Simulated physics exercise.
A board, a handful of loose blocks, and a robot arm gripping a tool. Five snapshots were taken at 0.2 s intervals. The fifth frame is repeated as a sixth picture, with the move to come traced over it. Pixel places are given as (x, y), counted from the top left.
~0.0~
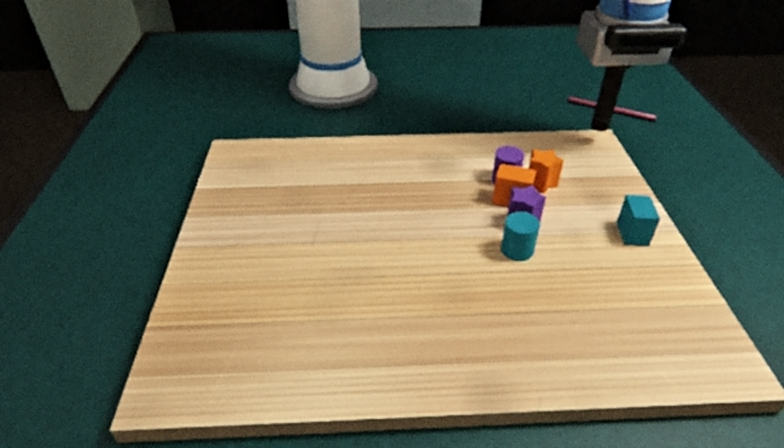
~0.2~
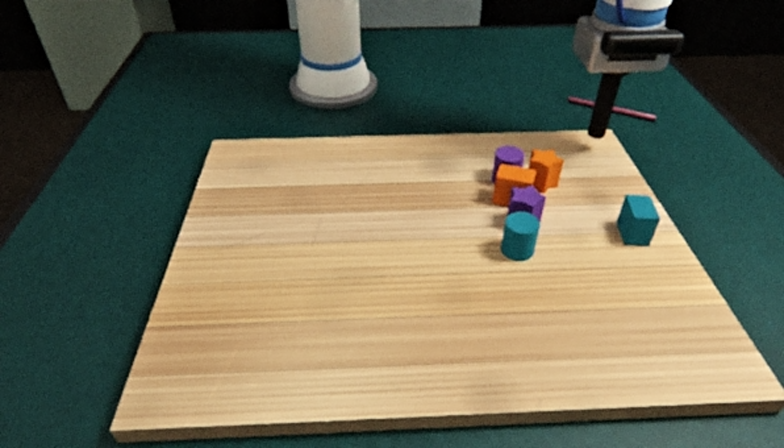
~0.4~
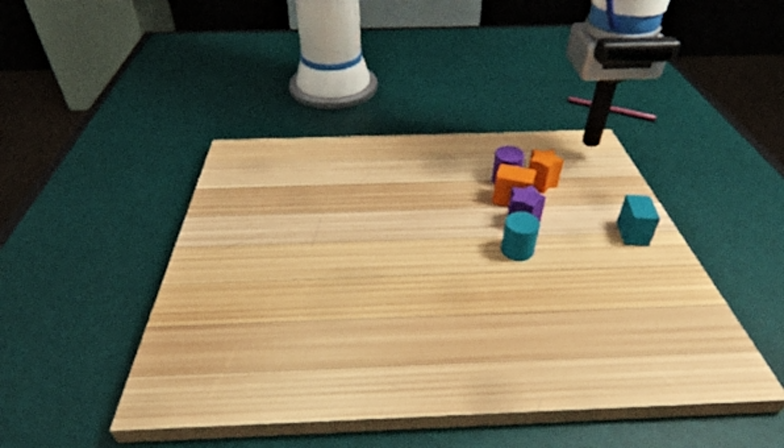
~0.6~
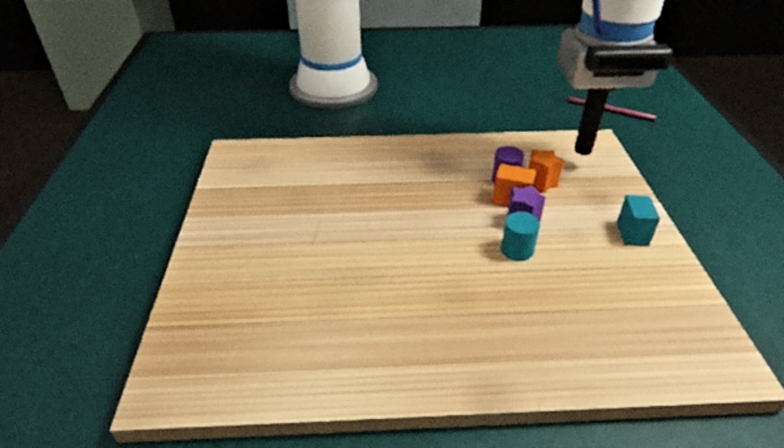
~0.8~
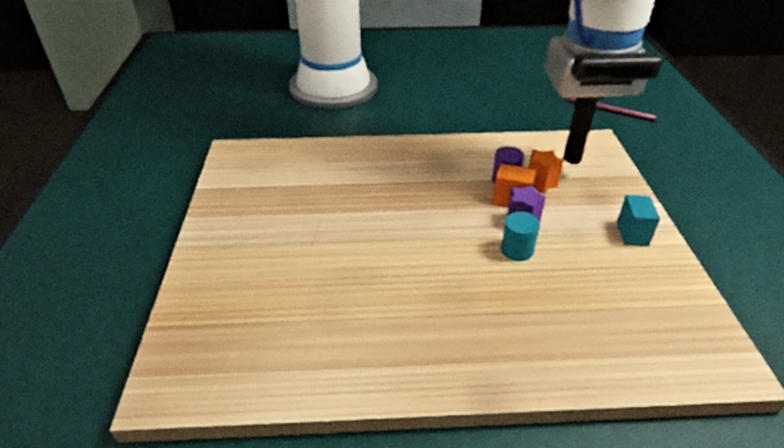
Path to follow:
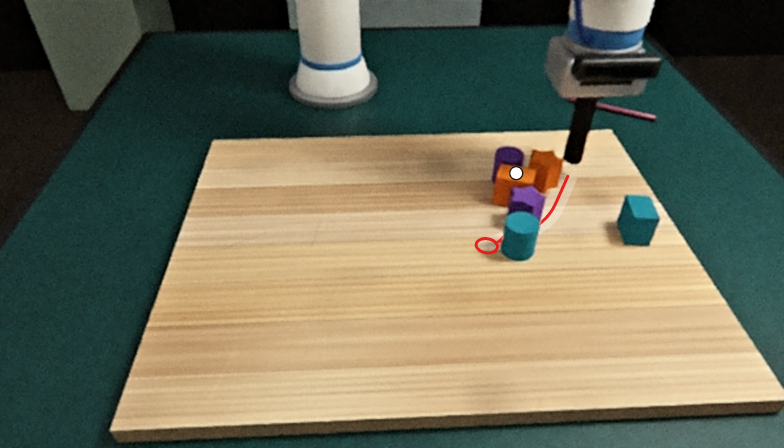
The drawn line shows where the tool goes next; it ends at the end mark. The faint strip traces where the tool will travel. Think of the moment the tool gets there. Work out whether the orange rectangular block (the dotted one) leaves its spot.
At the end of the path, the orange rectangular block remains in its old spot.
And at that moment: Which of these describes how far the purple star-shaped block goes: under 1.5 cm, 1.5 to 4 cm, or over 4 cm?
Range: Over 4 cm.
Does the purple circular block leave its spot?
My answer is no.
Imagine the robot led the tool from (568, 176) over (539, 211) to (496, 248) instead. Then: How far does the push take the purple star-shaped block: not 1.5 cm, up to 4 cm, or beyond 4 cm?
Distance: Above 4 cm.
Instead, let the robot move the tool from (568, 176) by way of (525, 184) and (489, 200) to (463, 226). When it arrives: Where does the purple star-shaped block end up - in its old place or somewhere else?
Once the path is done, it is somewhere new.
Drawn move, from (568, 176) through (556, 203) and (532, 229) to (487, 246); the dot is on the orange rectangular block.
On the path given first. One third of the way, tool (559, 188); orange star-shaped block (543, 161), turned 50° clockwise.
Two thirds of the way, tool (535, 213); purple star-shaped block (513, 199), turned 35° clockwise; orange star-shaped block (543, 161), turned 50° clockwise.
At the end, tool (489, 229); purple circular block still; orange rectangular block still; turquoise circular block (513, 233); purple star-shaped block (486, 201), turned 100° clockwise; orange star-shaped block (543, 161), turned 50° clockwise.
